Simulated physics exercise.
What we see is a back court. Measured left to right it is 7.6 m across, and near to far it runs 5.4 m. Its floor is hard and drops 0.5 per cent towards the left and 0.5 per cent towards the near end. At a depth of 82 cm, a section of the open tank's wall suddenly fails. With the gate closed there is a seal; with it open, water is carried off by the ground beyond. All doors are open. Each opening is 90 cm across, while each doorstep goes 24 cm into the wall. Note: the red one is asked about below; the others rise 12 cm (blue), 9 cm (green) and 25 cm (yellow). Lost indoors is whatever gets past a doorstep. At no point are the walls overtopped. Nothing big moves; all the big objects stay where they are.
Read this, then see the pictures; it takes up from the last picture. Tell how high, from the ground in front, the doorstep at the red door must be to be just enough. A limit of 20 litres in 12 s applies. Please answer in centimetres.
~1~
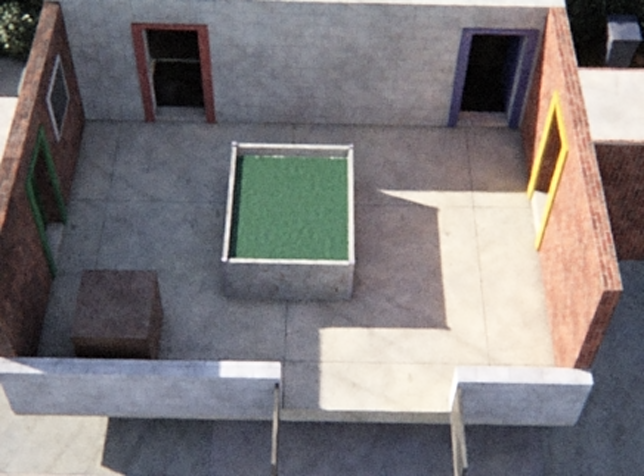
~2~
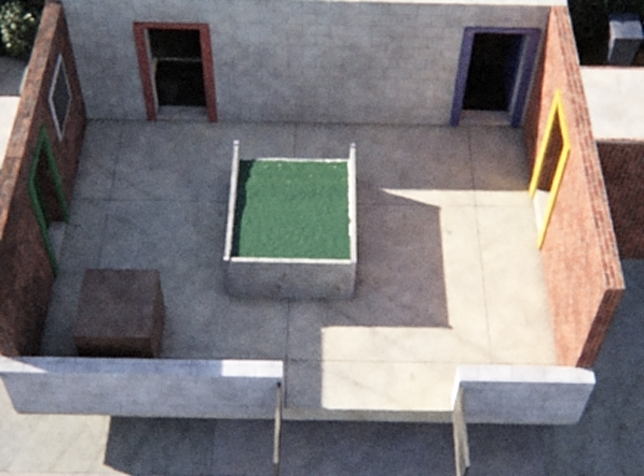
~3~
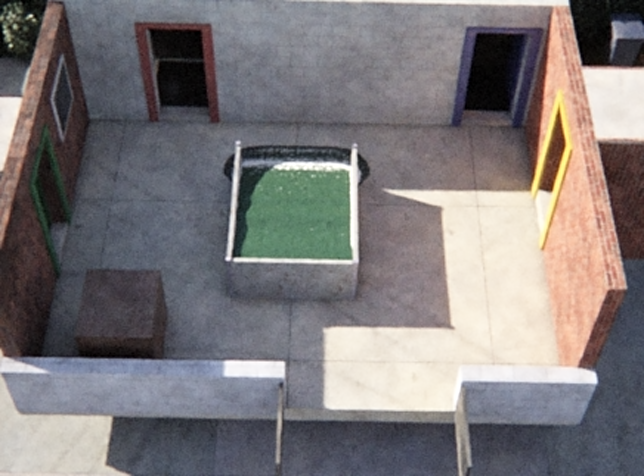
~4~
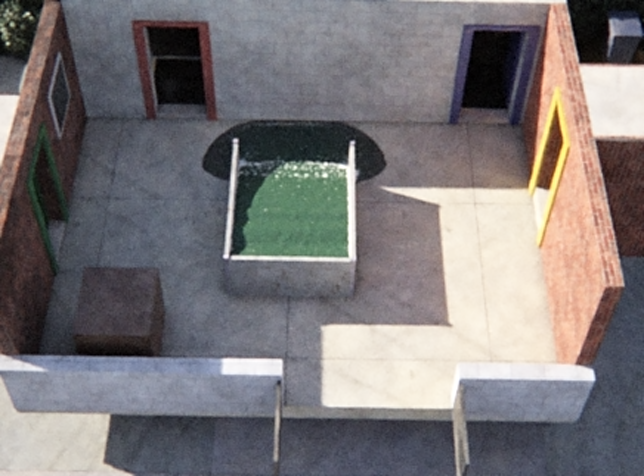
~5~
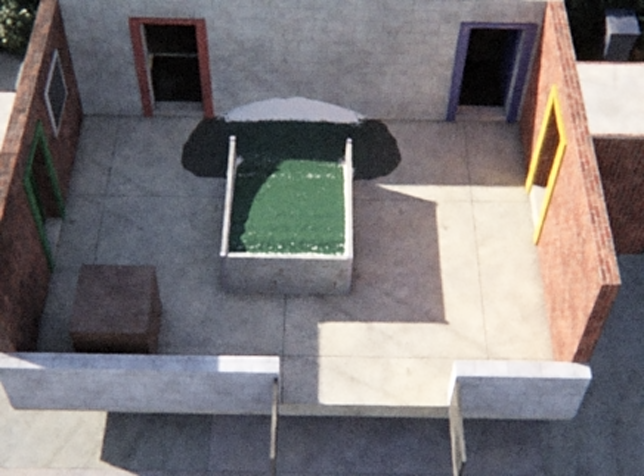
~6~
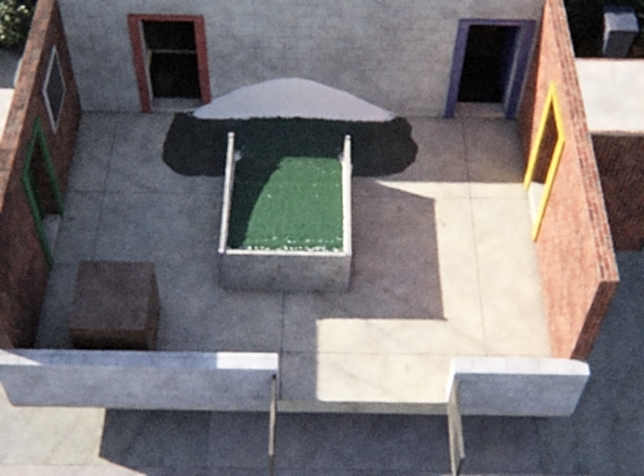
It must be about 15 cm high.
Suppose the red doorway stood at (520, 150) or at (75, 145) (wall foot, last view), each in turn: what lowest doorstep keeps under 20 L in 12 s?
You'd want about 28 cm there first, then about 31 cm.
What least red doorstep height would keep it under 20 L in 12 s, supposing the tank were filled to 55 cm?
The step needs to be some 9.0 cm.
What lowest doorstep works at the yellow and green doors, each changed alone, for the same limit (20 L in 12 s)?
Roughly 12.5 cm for the yellow door and roughly 9.5 cm for the green door.
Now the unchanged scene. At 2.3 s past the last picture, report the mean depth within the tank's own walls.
It averages near 18 cm.
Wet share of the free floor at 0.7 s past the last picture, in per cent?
Roughly 20 percent.
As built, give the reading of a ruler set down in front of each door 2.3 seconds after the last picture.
In cm - blue: 17, red: 14, green: 12, yellow: 20.
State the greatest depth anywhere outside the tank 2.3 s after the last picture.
It gets to close to 36 centimetres there.
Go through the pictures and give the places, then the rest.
In the first picture, the open tank at (291, 205) is whole and still, 82 cm deep; the red door at (176, 79) is dry.
In the second picture, water pours out on the far side and has run 0.2 m, to a hidden place; about 6 cm deep outside, 82 cm at the back.
In the third picture, the front is at a hidden place, 0.8 m from the gap on the far side; 1.5 m2 of floor is wet, 82 cm left at the back.
In the fourth picture, the front is at (256, 124), 1.3 m from the gap on the far side; 3.2 m2 of floor is wet, 80 cm left at the back.
In the fifth picture, the gap is on the far side, the front 1.5 m out at (212, 118); the back of the open tank holds 73 cm.
In the sixth picture, water pours out on the far side and has run 1.7 m, to (183, 114); about 13 cm deep outside, 69 cm at the back; 0.1 m in a straight line remain to the red door at (172, 70).
Then, 0.7 s after the last picture water covers 20 % of the floor, deepest (56 cm) near (279, 121); 19 cm at the red door, 4 litres in over its 10 cm doorstep.
Then, 2.3 s after the last picture water covers 50 % of the floor, deepest (36 cm) near (89, 133); 14 cm at the red door, 44 litres in over its 10 cm doorstep.
Then, 11.3 s after the last picture water covers 95 % of the floor, deepest (11 cm) near (91, 382); 7 cm at the red door, 54 litres in over its 10 cm doorstep.
At the red door as built, the water peaked near 20 cm, 1.1 s after the last picture.
With a doorstep of 14 cm, 26 litres would have come in within the 12 s; with 19 cm, 8 litres. So under 20 litres takes about 15 cm.
